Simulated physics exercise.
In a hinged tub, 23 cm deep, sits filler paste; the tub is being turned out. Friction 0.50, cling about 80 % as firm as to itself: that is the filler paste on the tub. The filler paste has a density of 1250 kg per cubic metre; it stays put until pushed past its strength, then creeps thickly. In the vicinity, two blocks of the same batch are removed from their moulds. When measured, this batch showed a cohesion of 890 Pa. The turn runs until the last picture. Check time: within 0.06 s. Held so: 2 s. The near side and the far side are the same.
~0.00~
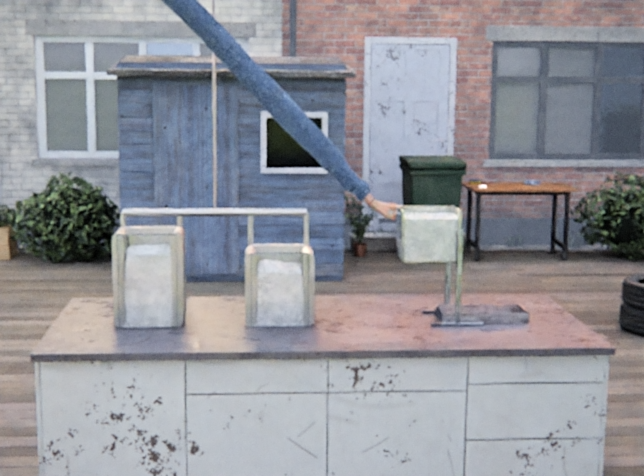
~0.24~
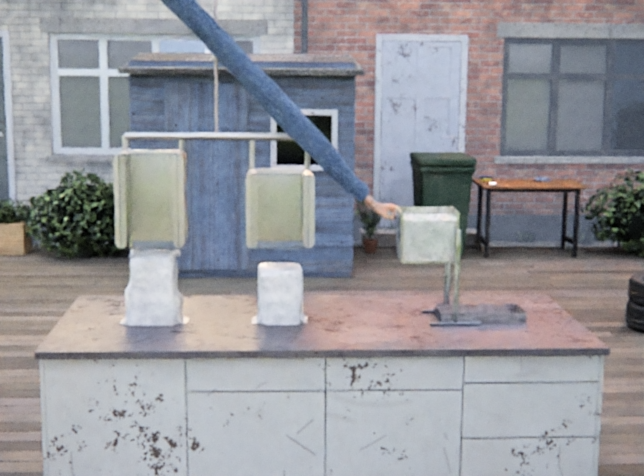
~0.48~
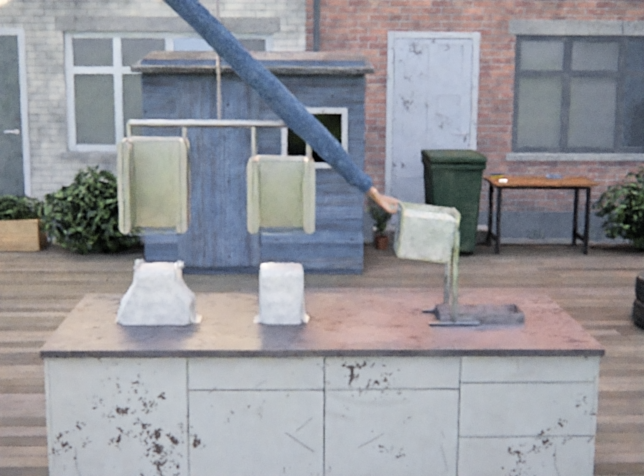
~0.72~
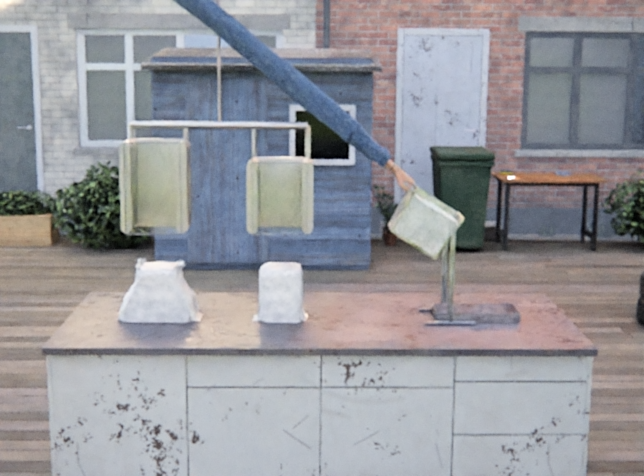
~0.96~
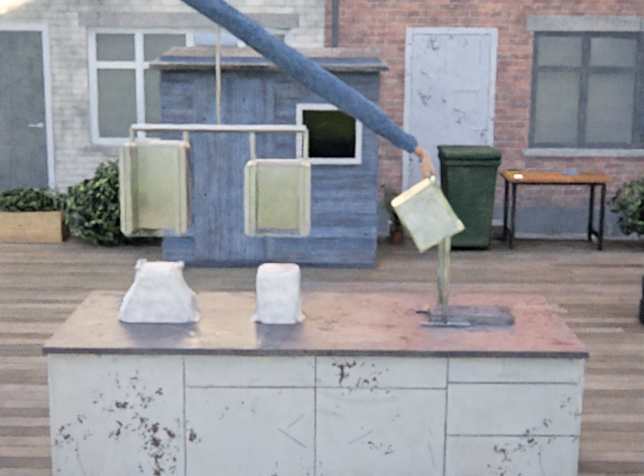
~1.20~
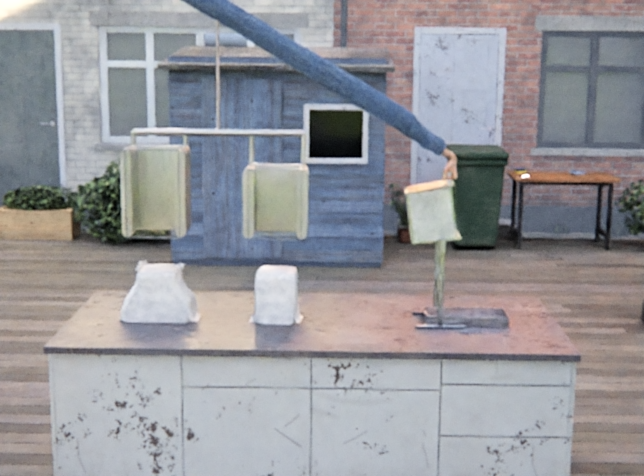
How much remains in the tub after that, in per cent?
100 %.
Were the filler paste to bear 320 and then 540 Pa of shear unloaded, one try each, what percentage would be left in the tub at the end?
Result: 50 % for the first case, 65 % for the second.
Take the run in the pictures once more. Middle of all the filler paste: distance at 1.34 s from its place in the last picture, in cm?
The change is near 0 cm.
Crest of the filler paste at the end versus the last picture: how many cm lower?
About 0 cm.
After 1.34 s, the tub is at 81 degrees and holds 100 %.
After 1.51 s, the tub is at 81 degrees and holds 100 %.
After 1.68 s, the tub is at 81 degrees and holds 100 %.
After 1.85 s, the tub is at 81 degrees and holds 100 %.
After 3.20 s, at the end, the tub is at 81 degrees and holds 100 %.
